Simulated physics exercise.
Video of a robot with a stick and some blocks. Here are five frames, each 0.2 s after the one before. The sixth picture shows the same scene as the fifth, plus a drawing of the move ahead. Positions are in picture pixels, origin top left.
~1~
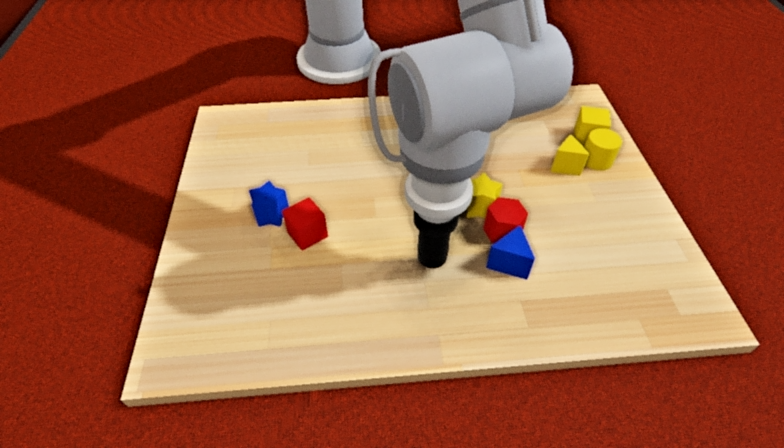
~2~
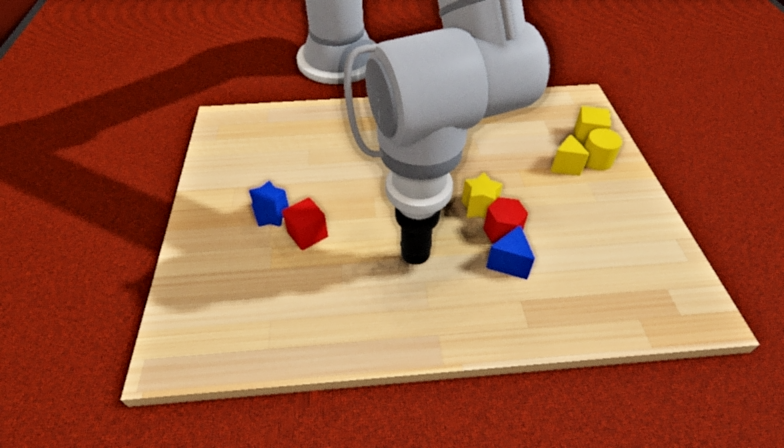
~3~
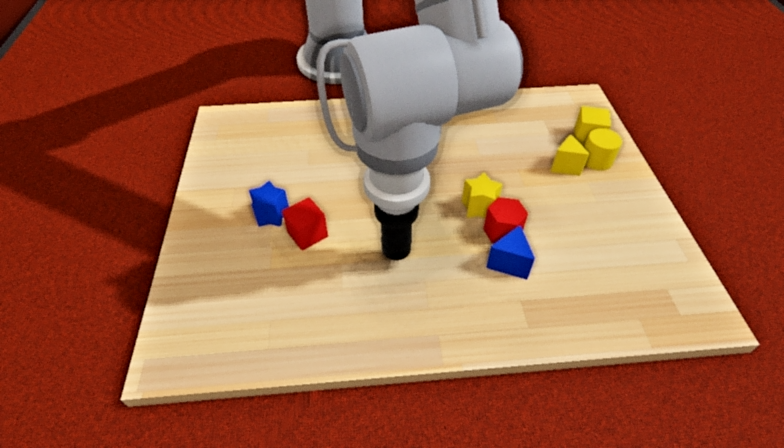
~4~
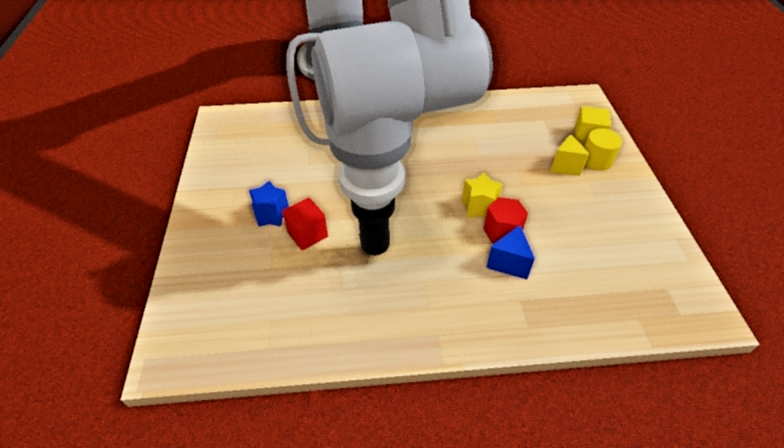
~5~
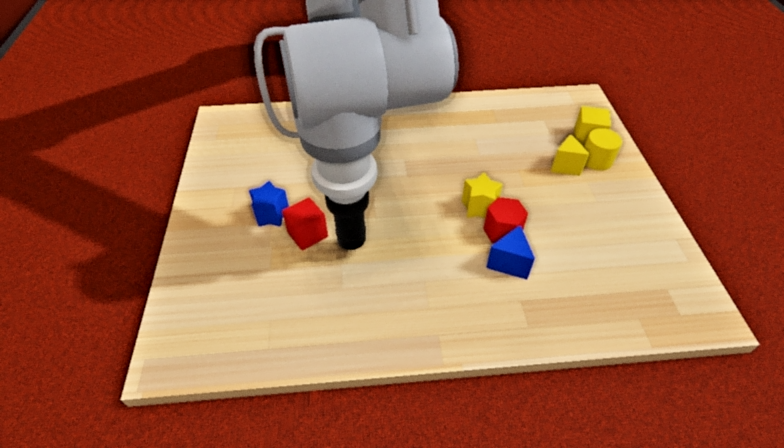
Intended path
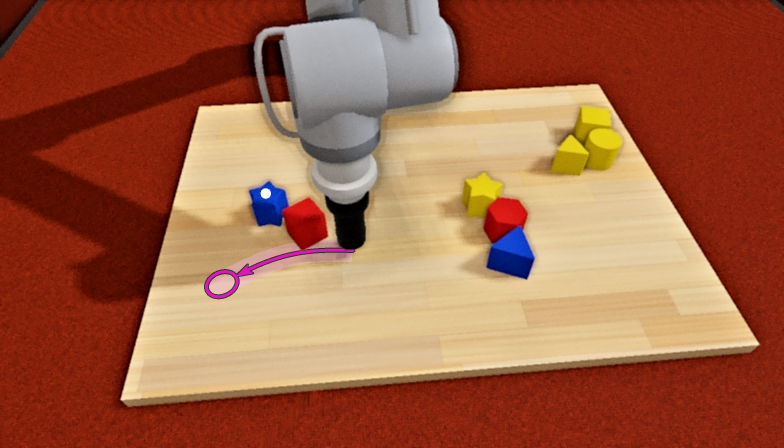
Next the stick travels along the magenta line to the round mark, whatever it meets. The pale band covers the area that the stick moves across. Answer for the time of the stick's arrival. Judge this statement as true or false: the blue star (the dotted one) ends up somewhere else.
That claim is false.
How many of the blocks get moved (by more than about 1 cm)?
It displaces one.
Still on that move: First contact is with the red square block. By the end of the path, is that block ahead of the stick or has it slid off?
It escapes to one side.
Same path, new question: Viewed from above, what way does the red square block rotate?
With the clock.
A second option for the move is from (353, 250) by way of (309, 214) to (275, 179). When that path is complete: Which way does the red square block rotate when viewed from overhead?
The answer is counter-clockwise.
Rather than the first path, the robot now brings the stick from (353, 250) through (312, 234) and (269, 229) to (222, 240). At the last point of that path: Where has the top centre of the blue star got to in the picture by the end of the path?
My estimate: (222, 172).
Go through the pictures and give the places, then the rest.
The first picture shows stick tip (432, 258); block tops, blue star (266, 194); red square block (303, 212).
The second picture shows stick (415, 254); blocks unchanged.
The third picture shows stick (396, 250); blocks unchanged.
The fourth picture shows stick (375, 245); blocks unchanged.
The fifth picture shows stick (352, 240); blue star (266, 194); red square block (303, 212).
Path on the board, from (353, 250) over (309, 252) and (265, 263) to (222, 284); the dot is on the blue star.
The first path, step by step. One third of the way, stick (305, 241); red square block (295, 208), turned 15° clockwise.
Two thirds of the way, stick (261, 252); red square block (294, 208), turned 20° clockwise.
At the end, stick (217, 274); blue star in place; red square block (294, 208), turned 20° clockwise.
